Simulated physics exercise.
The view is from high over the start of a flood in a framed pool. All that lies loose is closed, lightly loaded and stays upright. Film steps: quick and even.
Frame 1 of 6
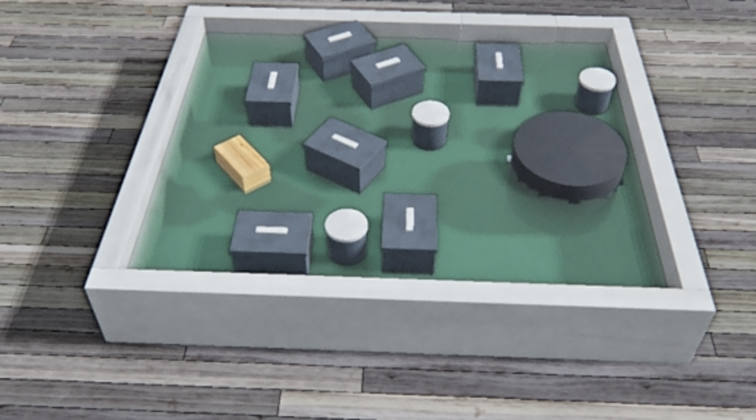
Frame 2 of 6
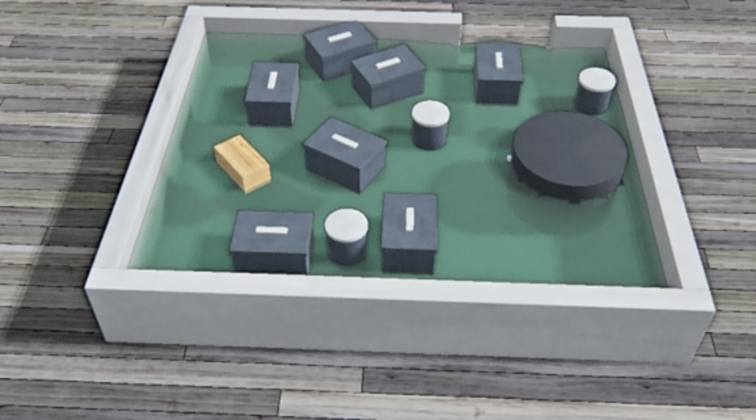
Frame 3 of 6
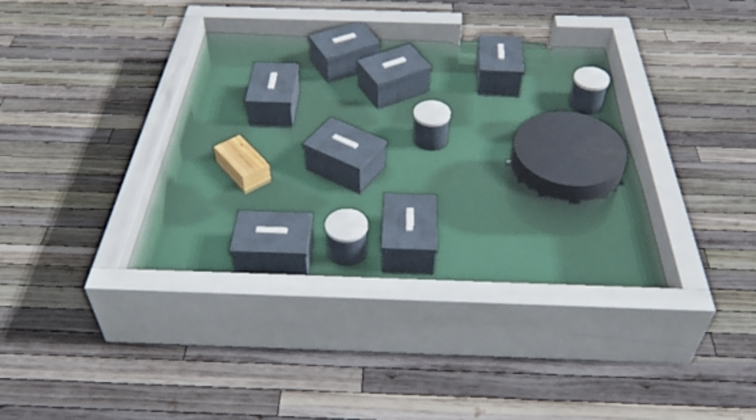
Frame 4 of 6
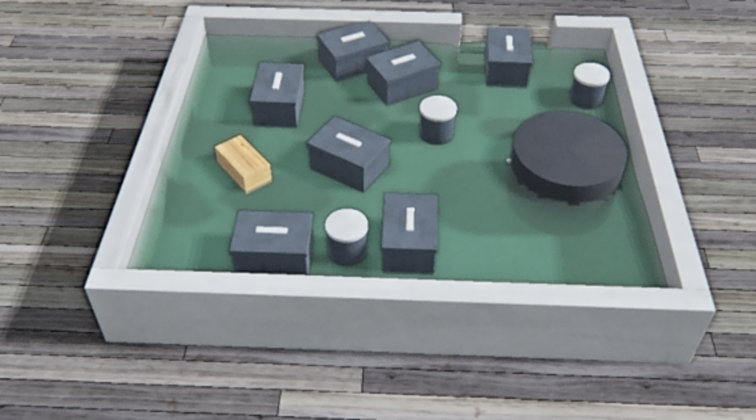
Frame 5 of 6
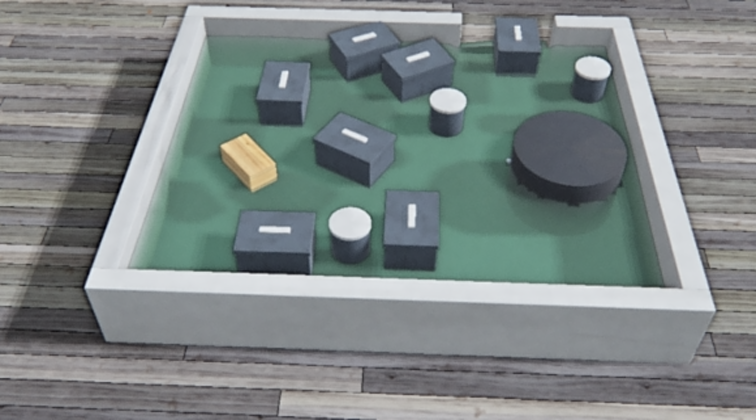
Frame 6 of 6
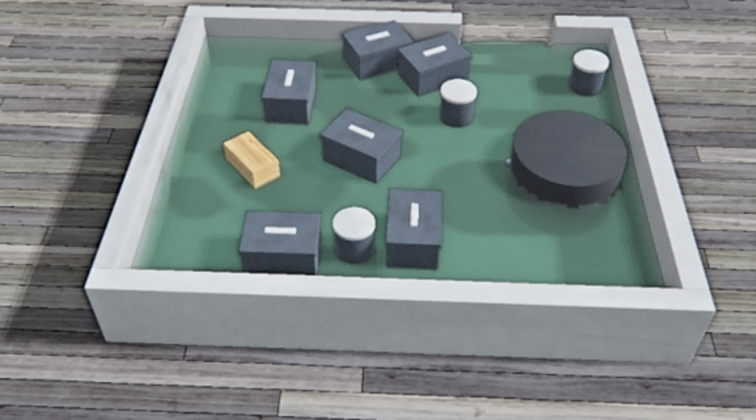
A gap opens in the pool's far wall, and floating dark boxes drift toward it.
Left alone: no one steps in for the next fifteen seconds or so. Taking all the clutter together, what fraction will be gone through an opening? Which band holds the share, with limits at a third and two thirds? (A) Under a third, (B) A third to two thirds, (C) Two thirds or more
(B) A third to two thirds.
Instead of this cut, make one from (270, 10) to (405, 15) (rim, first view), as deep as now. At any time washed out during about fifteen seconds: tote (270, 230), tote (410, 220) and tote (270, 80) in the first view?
Taking them one after another, held back, then held back, then flushed away.
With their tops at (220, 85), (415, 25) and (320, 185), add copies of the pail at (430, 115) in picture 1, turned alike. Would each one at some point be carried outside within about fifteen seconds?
Going one by one, I'd say it doesn't leave, then it leaves, then it doesn't leave.
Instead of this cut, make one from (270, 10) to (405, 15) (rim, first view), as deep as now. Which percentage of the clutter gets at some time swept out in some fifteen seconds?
60 %.
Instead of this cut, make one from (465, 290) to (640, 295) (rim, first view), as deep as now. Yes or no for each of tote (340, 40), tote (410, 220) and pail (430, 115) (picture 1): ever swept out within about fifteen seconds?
Object one: Remains; object two: Leaves; object three: Leaves.
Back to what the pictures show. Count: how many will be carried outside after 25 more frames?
Total: 5.
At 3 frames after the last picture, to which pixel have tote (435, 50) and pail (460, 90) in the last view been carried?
Roughly at (478, 37) and (480, 73).
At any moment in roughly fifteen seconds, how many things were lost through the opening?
That works out to 6.
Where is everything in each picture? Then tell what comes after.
In the first frame, a tote at (388, 64) floats; a pail at (431, 113), afloat; 0 of 11 have shifted.
In the second frame, a tote at (388, 64), afloat; a pail at (431, 113), afloat; 0 of 11 have shifted.
In the third frame, a tote at (394, 64), afloat, close to its start; a pail at (432, 112), afloat; 2 of 11 have shifted.
In the fourth frame, a tote at (403, 61) floats, close to its start; a pail at (438, 107), afloat, close to its start; 5 of 11 have shifted.
In the fifth frame, a tote at (418, 58), afloat, close to its start; a pail at (448, 100), afloat, close to its start; 7 of 11 have shifted.
In the sixth frame, a tote at (434, 52), afloat, a stride from its start; a pail at (459, 90), afloat, close to its start; 9 of 11 have shifted.
A moment on, 1 of 11 are out; 10 afloat.
Next, 5 of 11 are out; 6 afloat.
Later, 5 of 11 are out; 6 afloat.
In the end, 6 of 11 are out; 5 afloat.
